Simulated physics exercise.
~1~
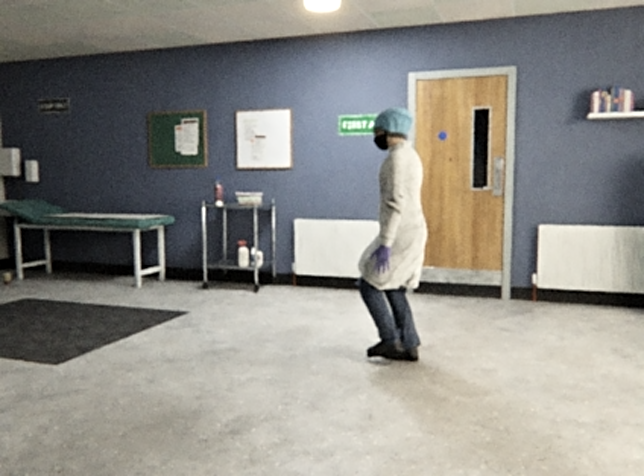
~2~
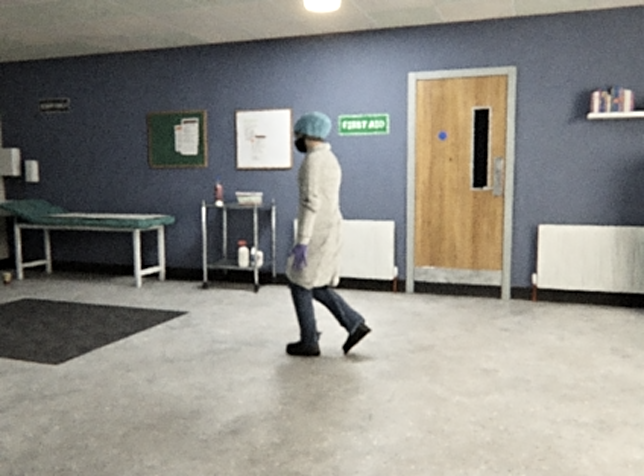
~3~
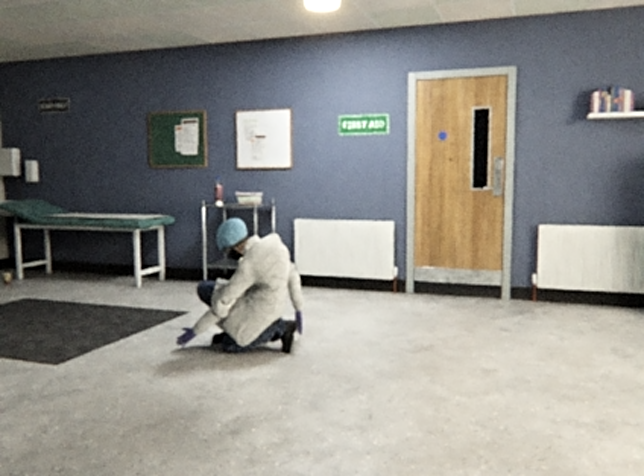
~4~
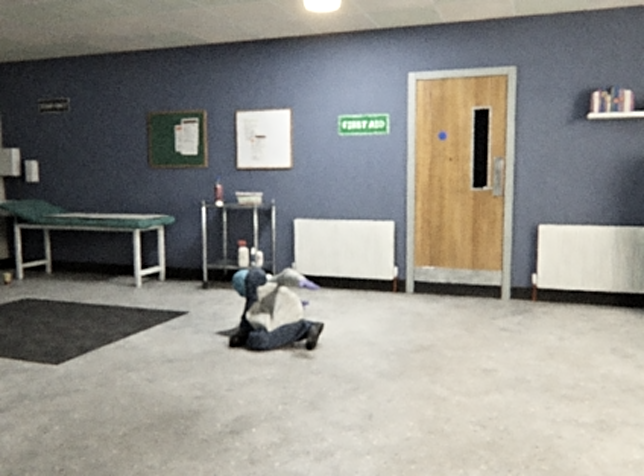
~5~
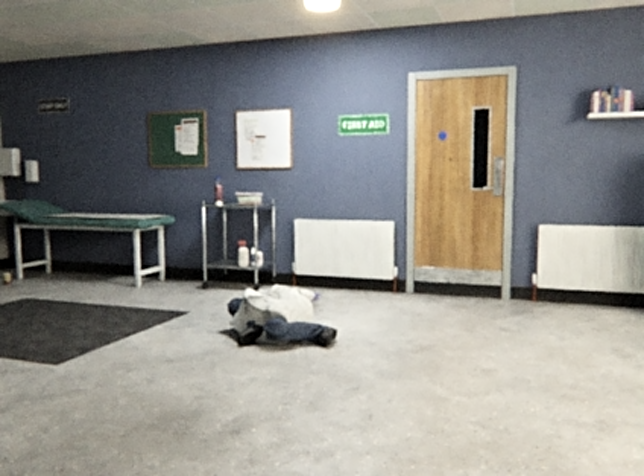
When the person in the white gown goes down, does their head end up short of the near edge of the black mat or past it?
The head ends up short of the near edge of the black mat. The person lies crumpled on the pale floor to the right of it.
